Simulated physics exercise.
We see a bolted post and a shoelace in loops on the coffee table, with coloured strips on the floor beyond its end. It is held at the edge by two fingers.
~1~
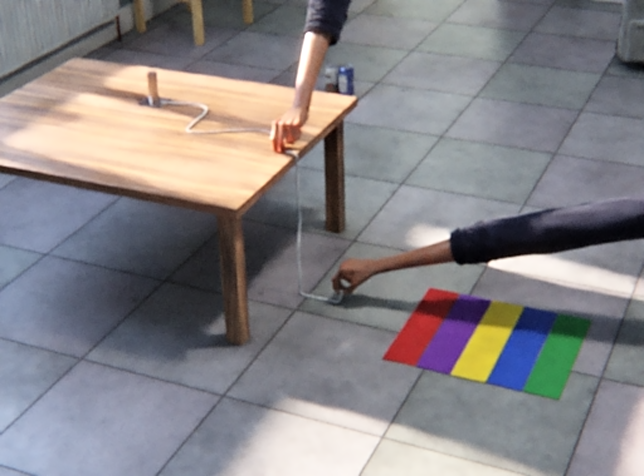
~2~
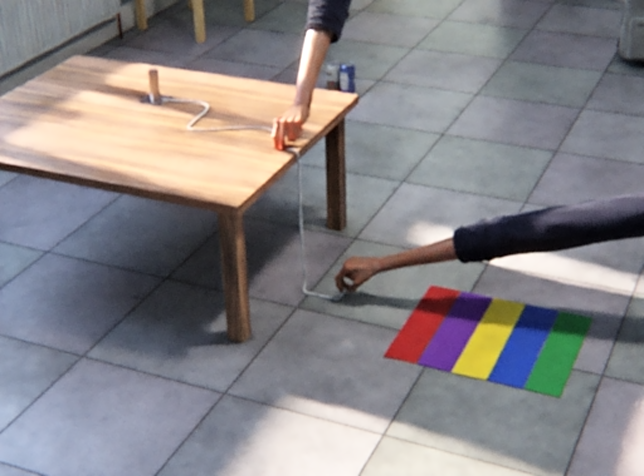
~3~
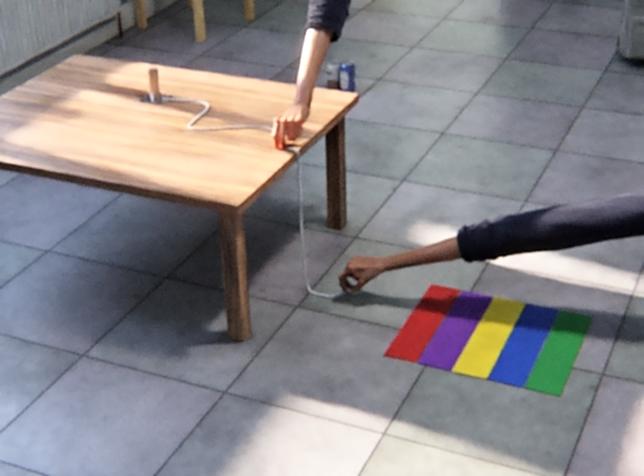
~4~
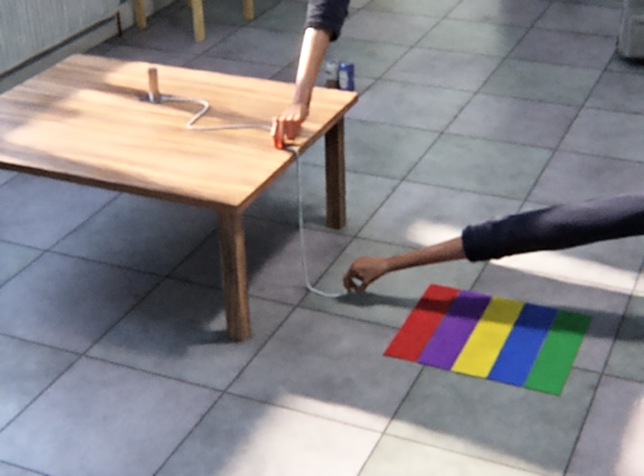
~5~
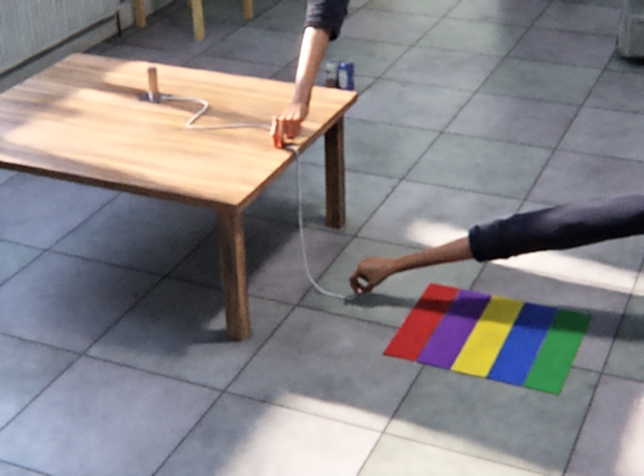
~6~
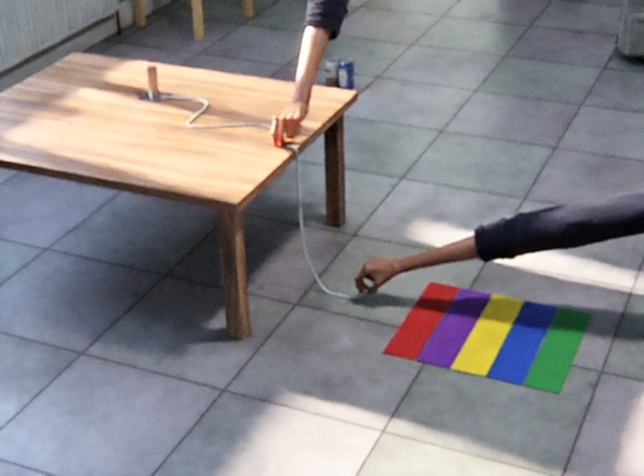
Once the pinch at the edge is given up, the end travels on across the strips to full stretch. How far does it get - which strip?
Blue.
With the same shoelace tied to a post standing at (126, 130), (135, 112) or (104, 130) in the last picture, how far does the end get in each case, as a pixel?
In that order: (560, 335), (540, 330) and (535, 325).
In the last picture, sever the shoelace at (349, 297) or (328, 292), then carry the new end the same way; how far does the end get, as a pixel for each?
The places are (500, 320) and (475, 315).
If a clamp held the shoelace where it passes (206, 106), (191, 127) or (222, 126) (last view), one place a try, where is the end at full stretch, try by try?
First try near (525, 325), second near (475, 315), third near (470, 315).
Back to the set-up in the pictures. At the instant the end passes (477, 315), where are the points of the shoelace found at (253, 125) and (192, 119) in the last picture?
You'll find them at (297, 136) and (232, 118).
Soon after, end near (477, 315); over yellow.
After that, end near (511, 322); over blue.
At the stop, end near (531, 327); over blue. It gets as far as the blue strip.
